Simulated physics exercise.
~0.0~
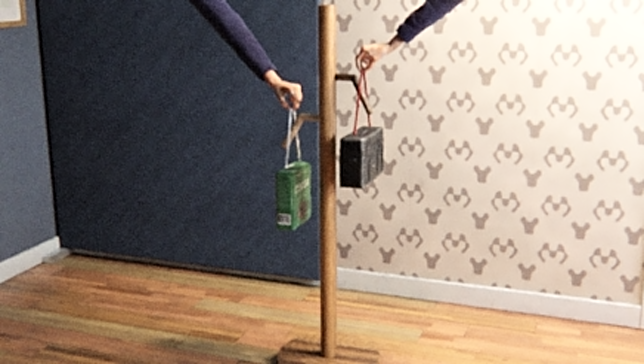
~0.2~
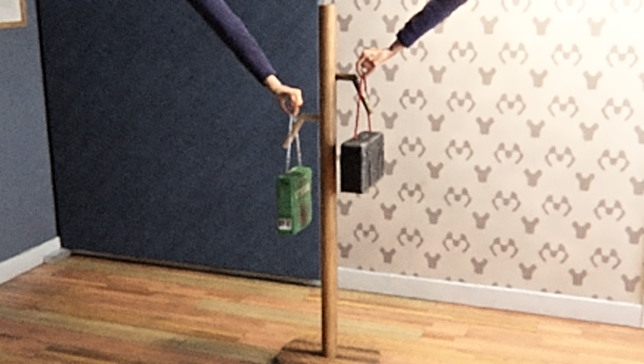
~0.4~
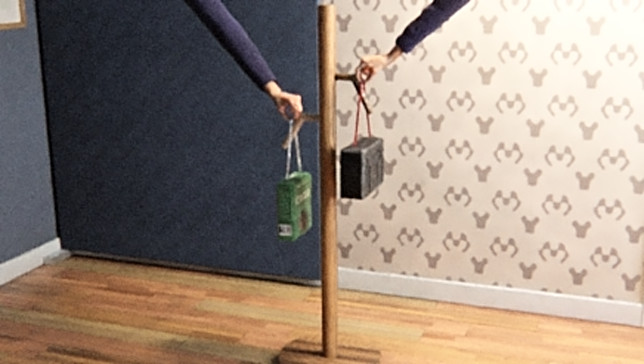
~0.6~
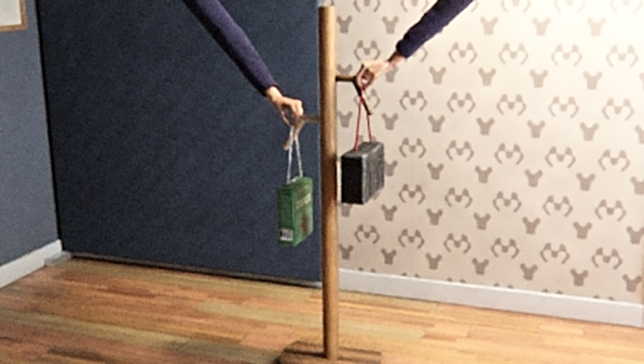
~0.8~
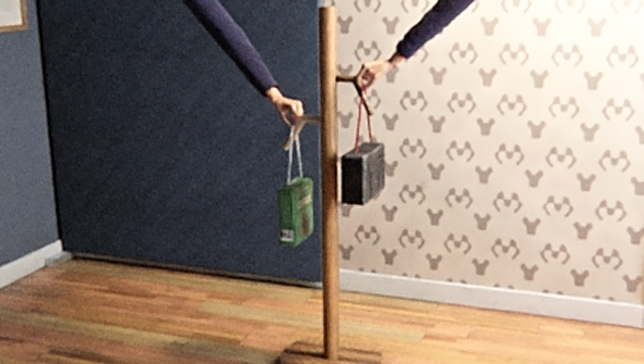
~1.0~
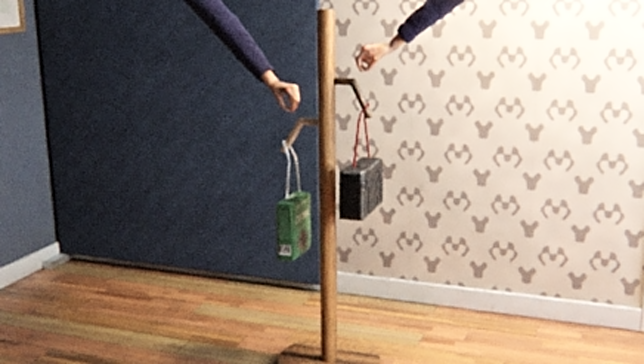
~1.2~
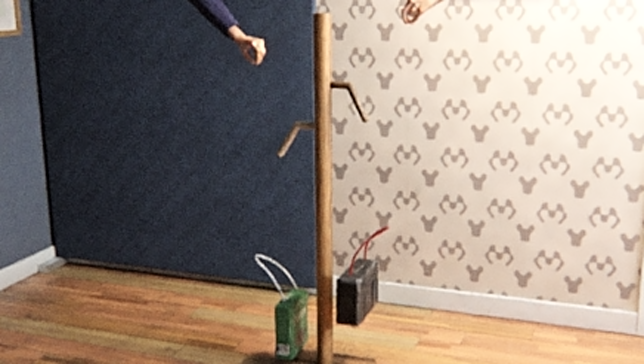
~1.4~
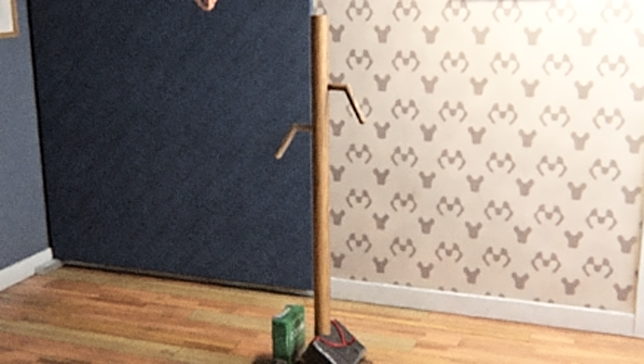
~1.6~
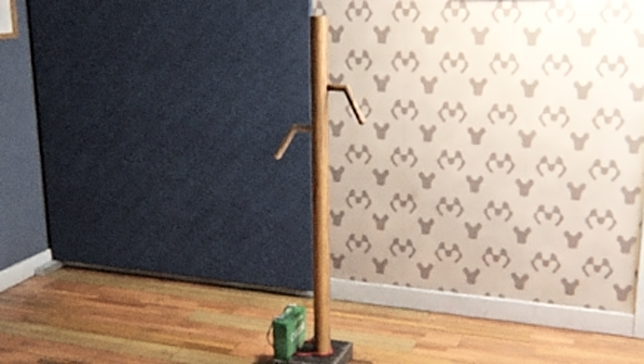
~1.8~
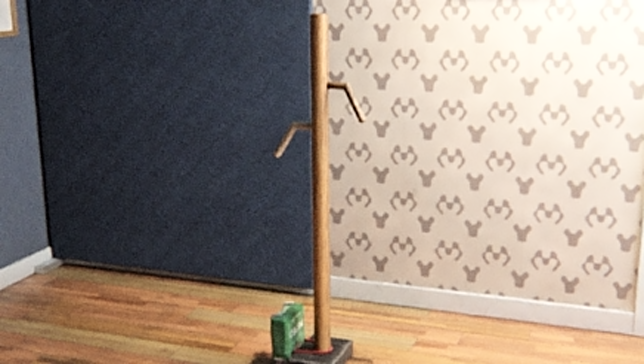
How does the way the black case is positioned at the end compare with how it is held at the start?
At the start the black case hangs upright, but at the end it lies on its side on the floor at the foot of the post.
